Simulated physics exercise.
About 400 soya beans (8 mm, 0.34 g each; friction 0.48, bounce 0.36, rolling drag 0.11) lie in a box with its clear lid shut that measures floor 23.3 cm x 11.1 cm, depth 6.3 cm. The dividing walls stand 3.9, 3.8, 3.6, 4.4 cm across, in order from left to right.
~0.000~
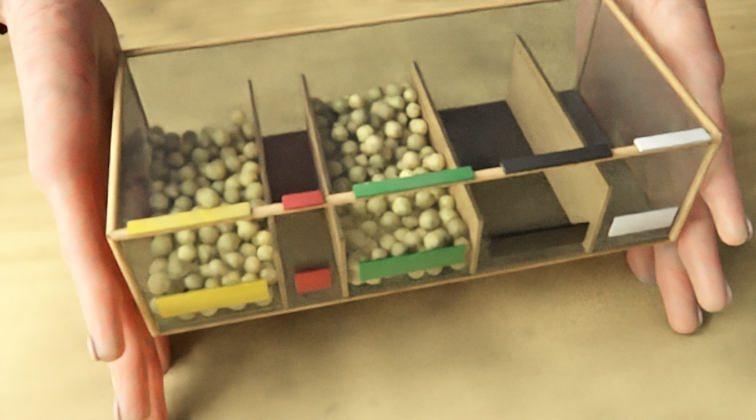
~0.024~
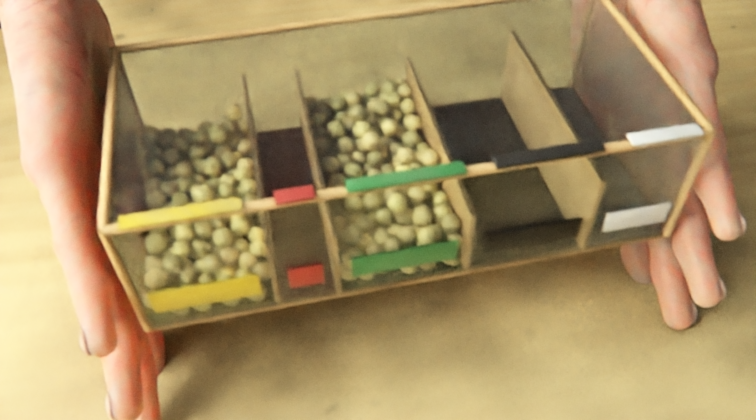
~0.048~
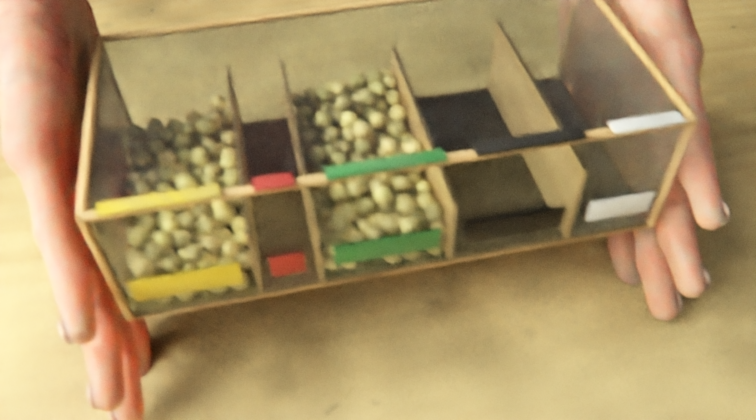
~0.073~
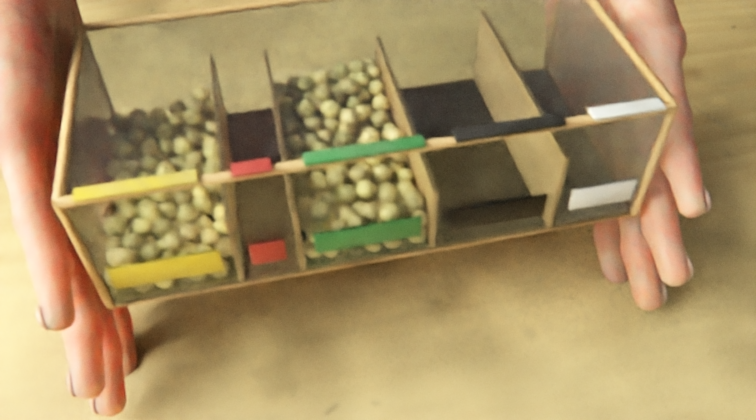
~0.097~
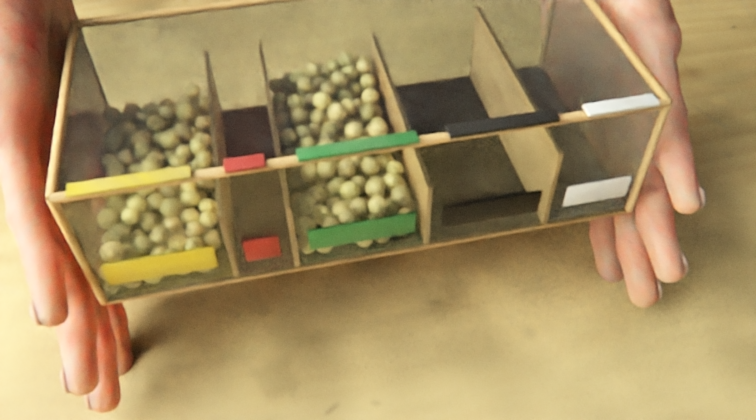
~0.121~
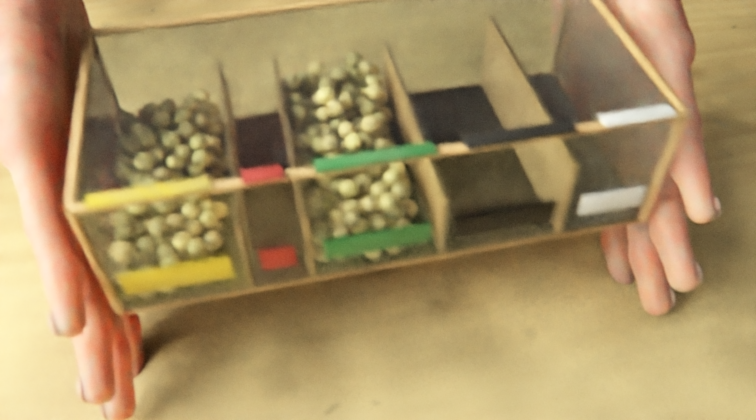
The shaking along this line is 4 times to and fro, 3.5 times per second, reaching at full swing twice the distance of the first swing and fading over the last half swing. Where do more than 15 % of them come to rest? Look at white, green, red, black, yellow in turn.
White compartment: Falls short; green compartment: Passes; red compartment: Falls short; black compartment: Falls short; yellow compartment: Passes.
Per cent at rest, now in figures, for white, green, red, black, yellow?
White 0, green 50, red 5, black 0, yellow 45 per cent.
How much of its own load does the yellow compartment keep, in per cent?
It comes to around 100 per cent.
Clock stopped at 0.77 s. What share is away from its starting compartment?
Displaced fraction at the given time: Approx. 10 %.
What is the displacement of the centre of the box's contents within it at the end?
I'd put it at close to 0.5 centimetres.
After 0.47 s, tilt 0 degrees; green 55 %, red 5 %, yellow 45 %; middle of all pieces near (347, 202).
Then, at 0.77 s, tilt 0 degrees; green 50 %, red 5 %, yellow 45 %; middle of all pieces near (360, 214).
After 1.04 s, tilt 0 degrees; green 50 %, red 5 %, yellow 45 %; middle of all pieces near (331, 196).
After 1.30 s, tilt 0 degrees; green 50 %, red 5 %, yellow 45 %; middle of all pieces near (298, 193).
At rest (1.6 s), white 0 %, green 50 %, red 5 %, black 0 %, yellow 45 %.
